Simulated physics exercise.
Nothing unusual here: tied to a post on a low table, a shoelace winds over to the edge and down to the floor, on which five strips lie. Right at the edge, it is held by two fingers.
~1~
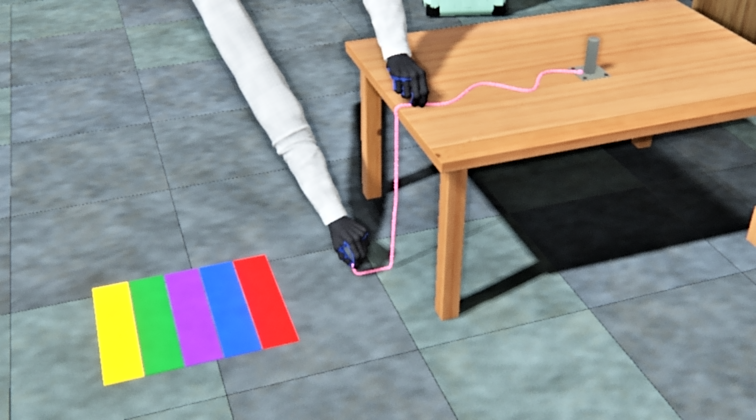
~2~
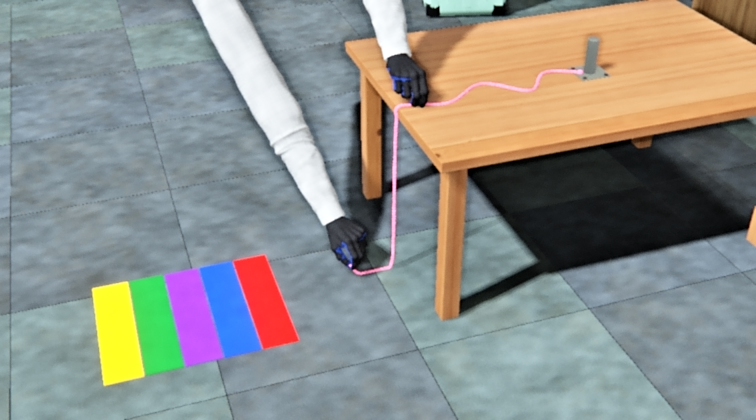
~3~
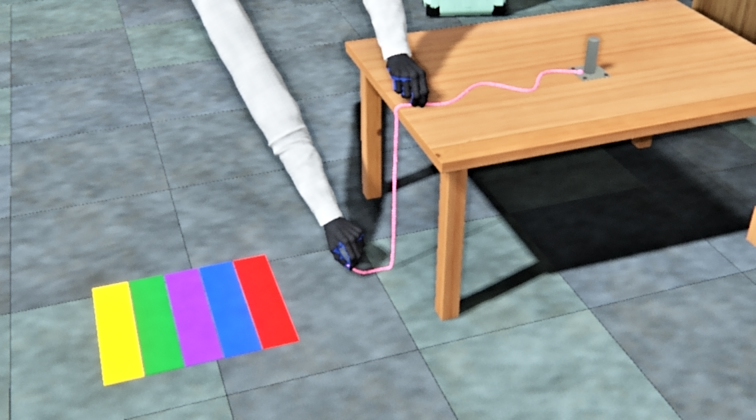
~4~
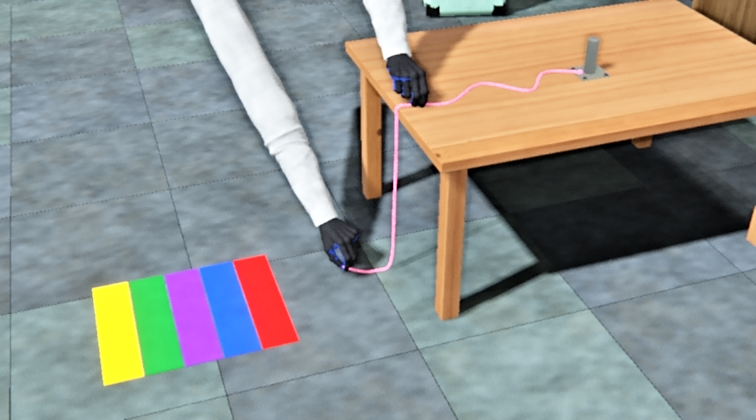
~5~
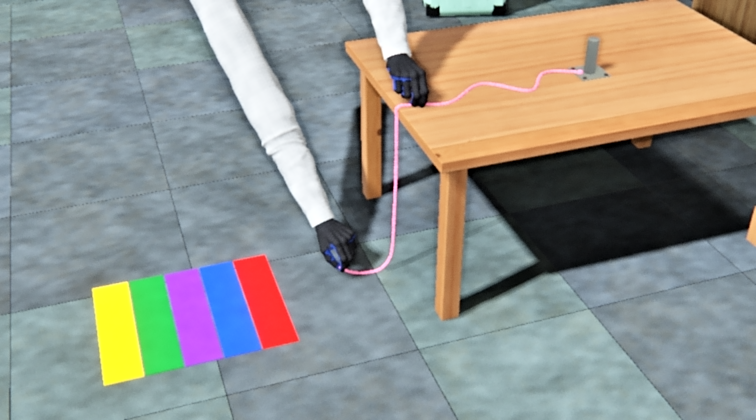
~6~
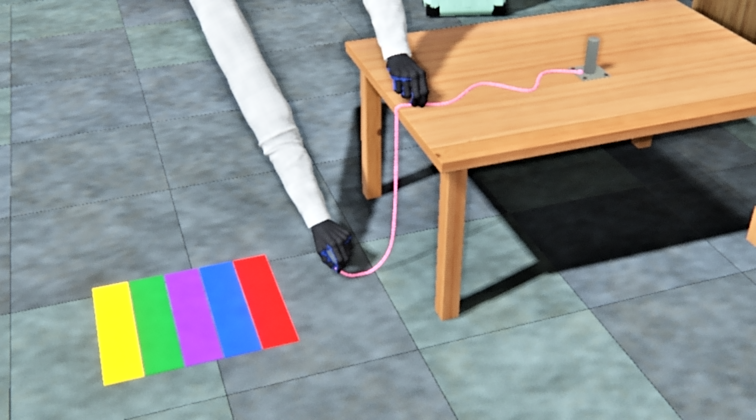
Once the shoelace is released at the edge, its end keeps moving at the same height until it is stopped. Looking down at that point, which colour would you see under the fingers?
You would see purple.
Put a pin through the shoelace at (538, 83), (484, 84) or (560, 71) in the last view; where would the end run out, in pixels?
Pixel places, try by try: (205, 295), (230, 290), (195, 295).
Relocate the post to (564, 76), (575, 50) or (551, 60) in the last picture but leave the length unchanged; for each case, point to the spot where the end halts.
Somewhere near (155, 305), (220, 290) and (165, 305), in that order.
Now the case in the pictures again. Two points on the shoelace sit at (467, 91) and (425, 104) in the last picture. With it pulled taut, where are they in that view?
They go to (439, 99) and to (388, 117).
A little later, end near (249, 286); over red.
Next, end near (212, 294); over blue.
When it is tight, end near (190, 298); over purple. It halts on the purple strip.
